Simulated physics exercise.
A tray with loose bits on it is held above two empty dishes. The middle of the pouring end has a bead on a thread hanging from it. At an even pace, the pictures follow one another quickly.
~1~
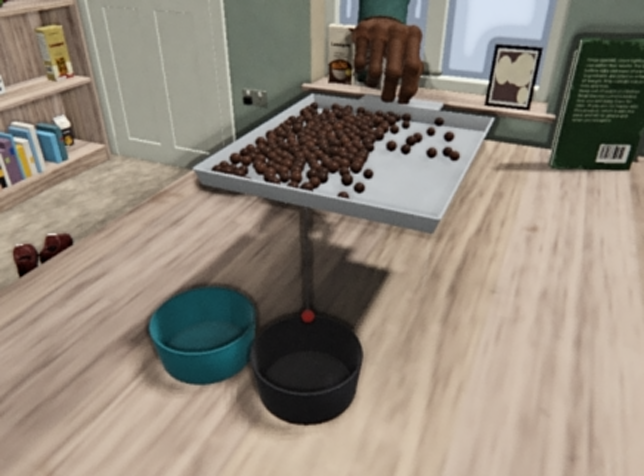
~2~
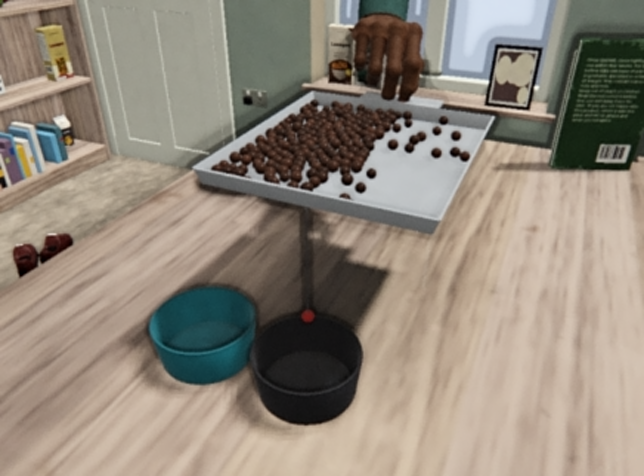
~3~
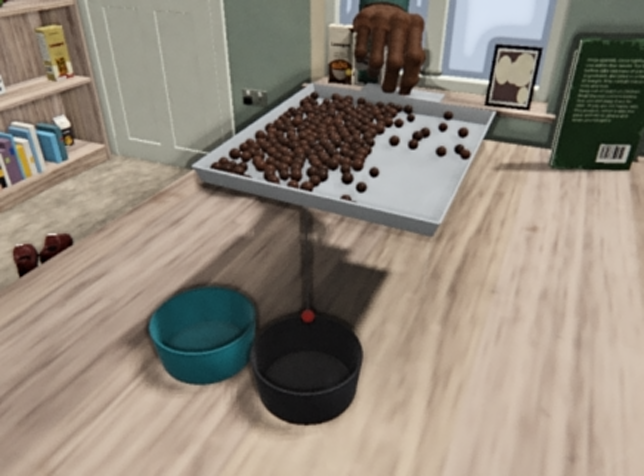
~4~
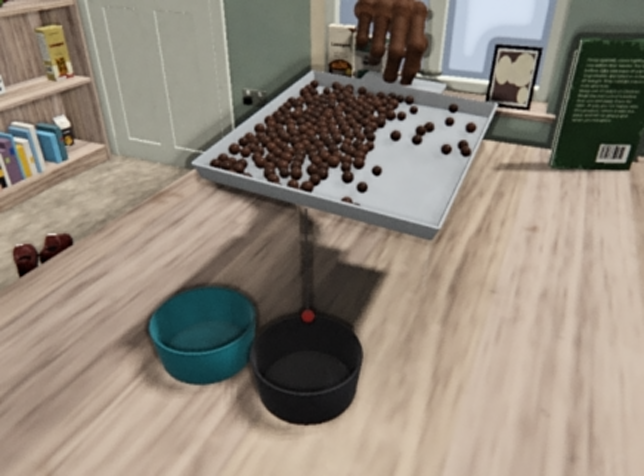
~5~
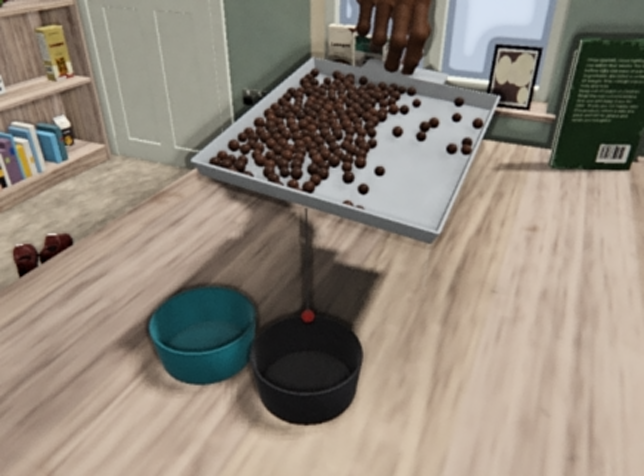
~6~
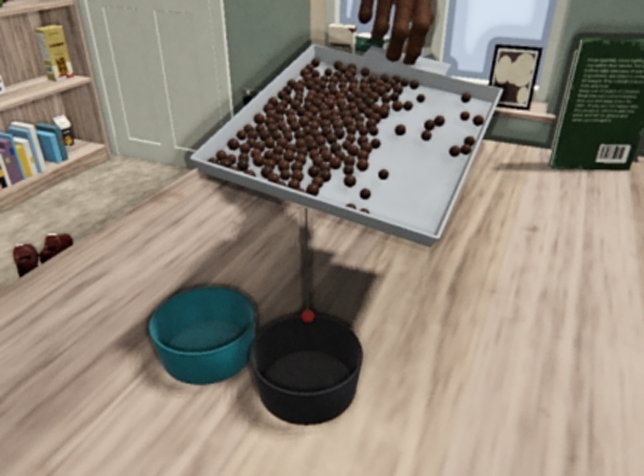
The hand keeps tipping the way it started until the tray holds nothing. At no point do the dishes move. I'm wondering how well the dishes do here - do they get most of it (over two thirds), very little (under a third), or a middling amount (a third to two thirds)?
They get very little, under a third.
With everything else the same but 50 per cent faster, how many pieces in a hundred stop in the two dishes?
Roughly 10 percent.
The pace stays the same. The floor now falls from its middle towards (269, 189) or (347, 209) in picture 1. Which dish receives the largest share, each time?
First it's the dish to the left, then it's the dish to the right.
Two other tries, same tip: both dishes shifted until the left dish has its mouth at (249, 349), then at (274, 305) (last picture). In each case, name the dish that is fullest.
One: The right dish. Two: Right.
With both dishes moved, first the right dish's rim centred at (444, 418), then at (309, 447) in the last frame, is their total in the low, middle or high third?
Try 1 - one to two thirds; try 2 - under a third.
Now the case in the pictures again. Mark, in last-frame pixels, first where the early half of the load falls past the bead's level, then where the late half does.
First part (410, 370), rest (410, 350).
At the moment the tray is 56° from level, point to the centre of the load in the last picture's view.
The middle of the pieces lands at roughly (393, 234).
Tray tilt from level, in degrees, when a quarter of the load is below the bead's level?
Near 55 degrees.
Shortly afterwards, tray tipped steeply; near two thirds on the tray; a little in the right dish; near a quarter outside both; a little in the air.
Next, tray tipped right over; only a few on the tray; a little in the right dish; the bulk outside both; only a few in the air.
Some moments later, tray tipped past a quarter turn; a little in the right dish; the bulk outside both.
In the end, tray tipped past a quarter turn; a little in the right dish; none at all in the left dish; the bulk outside both.
